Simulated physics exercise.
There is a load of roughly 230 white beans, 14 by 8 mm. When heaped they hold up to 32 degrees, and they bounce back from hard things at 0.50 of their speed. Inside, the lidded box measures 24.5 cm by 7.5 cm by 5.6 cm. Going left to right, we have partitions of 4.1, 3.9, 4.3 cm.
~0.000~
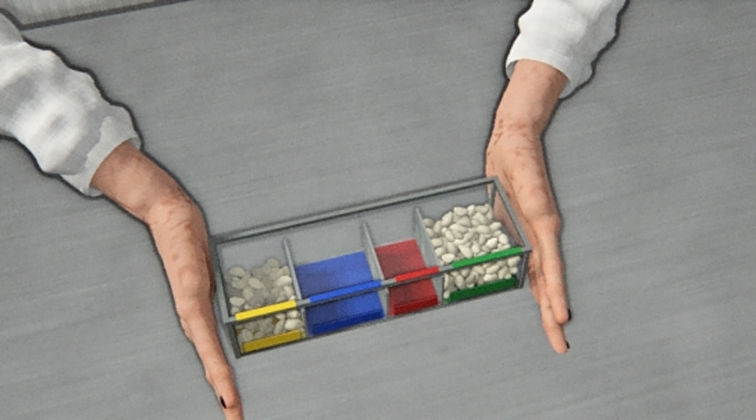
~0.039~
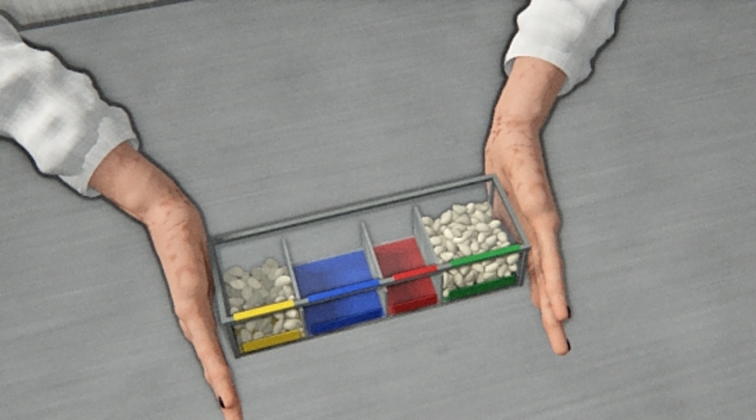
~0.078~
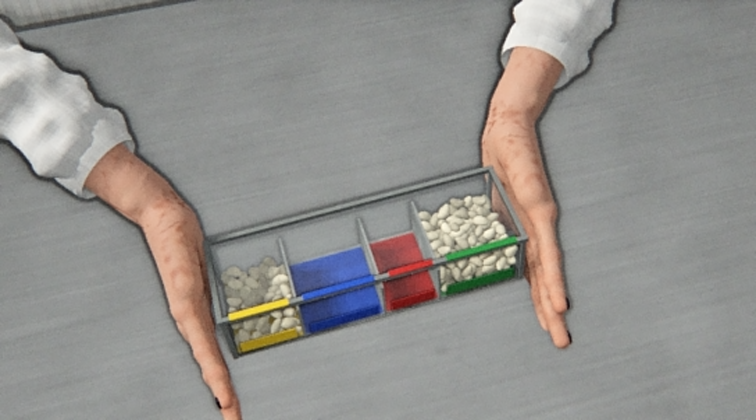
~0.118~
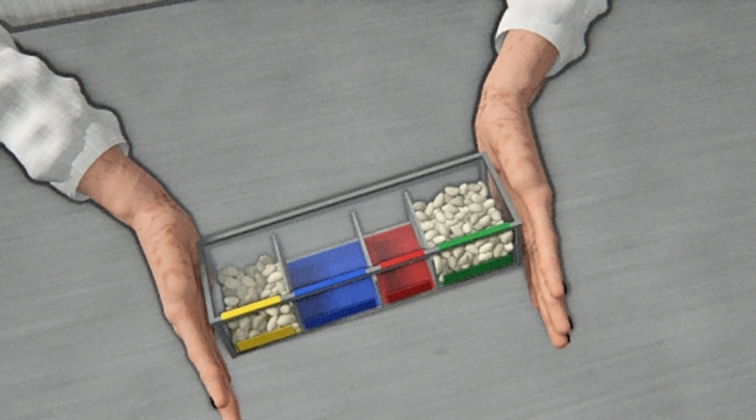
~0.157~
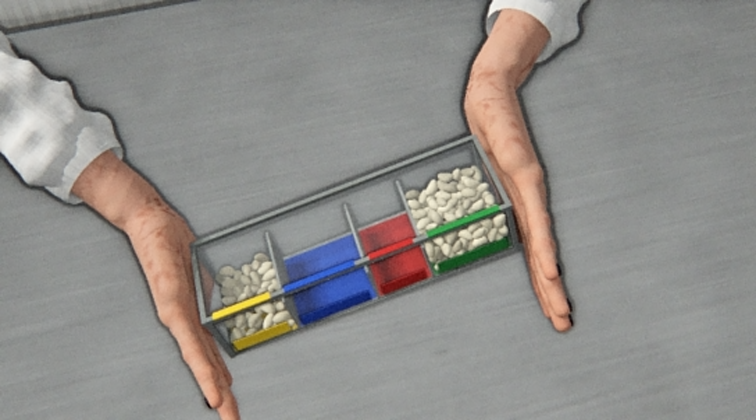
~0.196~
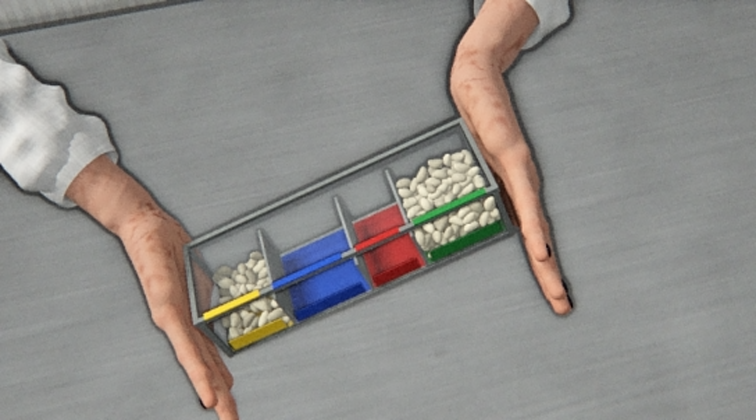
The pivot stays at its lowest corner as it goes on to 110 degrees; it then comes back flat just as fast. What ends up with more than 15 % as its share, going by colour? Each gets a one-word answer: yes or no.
My answers are red compartment no, blue compartment no, green compartment yes, yellow compartment yes.
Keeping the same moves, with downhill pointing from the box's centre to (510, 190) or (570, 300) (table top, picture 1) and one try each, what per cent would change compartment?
Approximately 5 percent, then 10 percent.
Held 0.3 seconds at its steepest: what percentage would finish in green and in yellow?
In per cent: Green 65; yellow 35.
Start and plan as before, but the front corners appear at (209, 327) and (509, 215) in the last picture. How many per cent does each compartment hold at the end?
Red 0; blue 0; green 65; yellow 35.
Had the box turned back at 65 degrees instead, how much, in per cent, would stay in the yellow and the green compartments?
Then yellow would end with 30 per cent and green with 65 per cent.
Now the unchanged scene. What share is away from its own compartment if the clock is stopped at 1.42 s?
I'd say around 5 per cent.
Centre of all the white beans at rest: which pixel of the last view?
Once everything settles, the centre is around (437, 258).
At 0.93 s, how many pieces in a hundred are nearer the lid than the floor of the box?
Around 50 %.
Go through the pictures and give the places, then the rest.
Box tilt 0 degrees, front corners at (229, 319) and (526, 248); green 70 %, yellow 30 %, in the first picture.
Box tilt 1 degrees, front corners at (227, 319) and (525, 246), in the second picture.
Box tilt 4 degrees, front corners at (222, 320) and (522, 238), lowest corner left back, in the third picture.
Box tilt 8 degrees, front corners at (215, 319) and (516, 223), lowest corner left back, in the fourth picture.
Box tilt 13 degrees, front corners at (207, 320) and (506, 205), lowest corner left back, in the fifth picture.
Box tilt 19 degrees, front corners at (199, 320) and (492, 188), lowest corner left back; green 70 %, yellow 30 %. The box's pace is about 140 degrees a second, in the sixth picture.
After 0.93 s, tilt 110 degrees; green 65 %, yellow 35 %.
After 1.42 s, tilt 48 degrees; green 65 %, yellow 35 %.
After 1.98 s, tilt 0 degrees; green 65 %, yellow 35 %.
By 2.3 s all is still; red 0 %, blue 0 %, green 65 %, yellow 35 %.
